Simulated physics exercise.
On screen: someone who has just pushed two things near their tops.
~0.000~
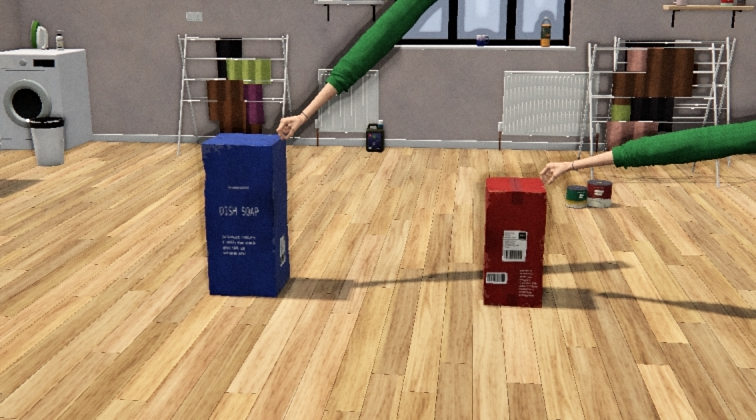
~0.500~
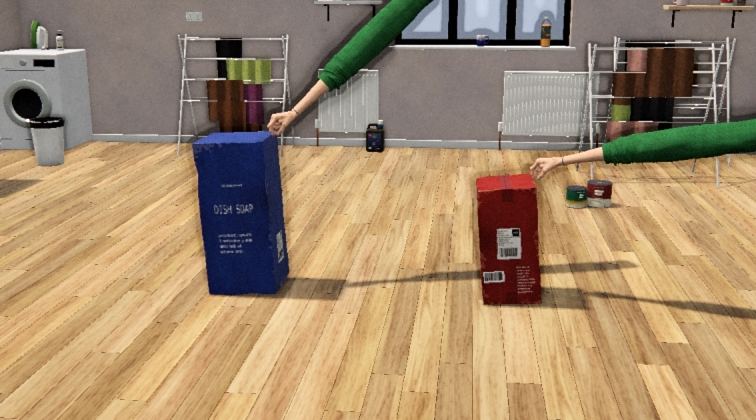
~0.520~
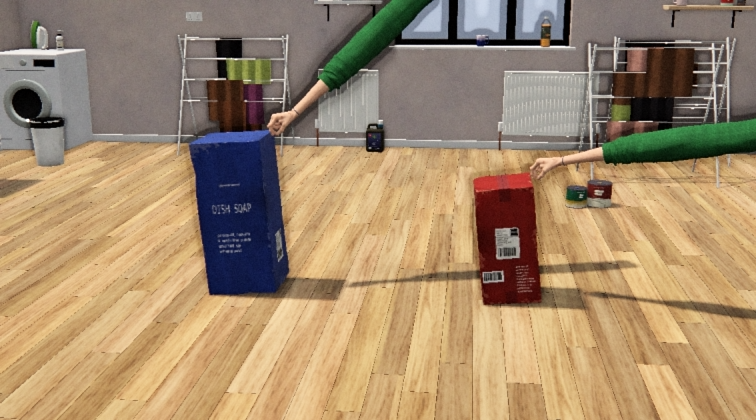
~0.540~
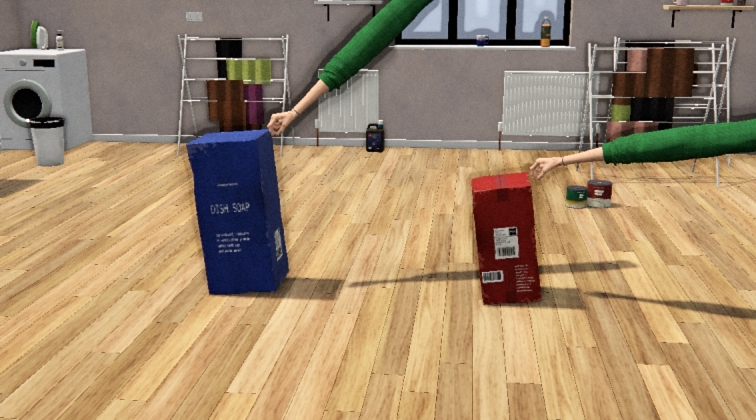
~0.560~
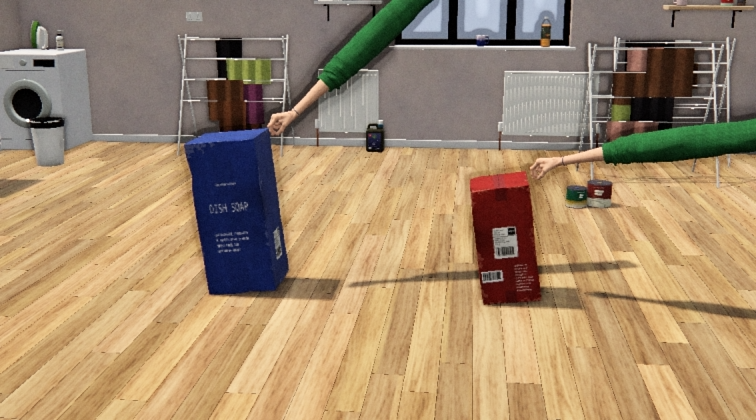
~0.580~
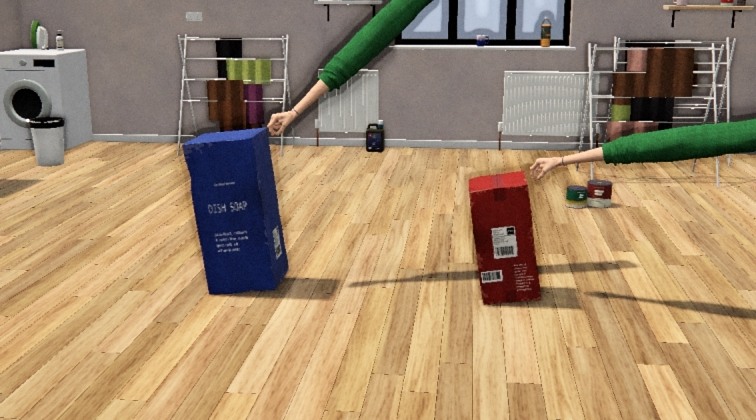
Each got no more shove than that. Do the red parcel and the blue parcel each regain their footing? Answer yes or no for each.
Red parcel: Yes; blue parcel: Yes.
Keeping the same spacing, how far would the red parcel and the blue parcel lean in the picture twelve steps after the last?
At that point the first is 4° off upright and the second 6°.
Around 0.90 s, red parcel 2° off upright near (516, 240); blue parcel upright near (246, 213).
Finally (2.0 s), the red parcel returns to its base, near (513, 241); the blue parcel returns to its base, near (248, 214).
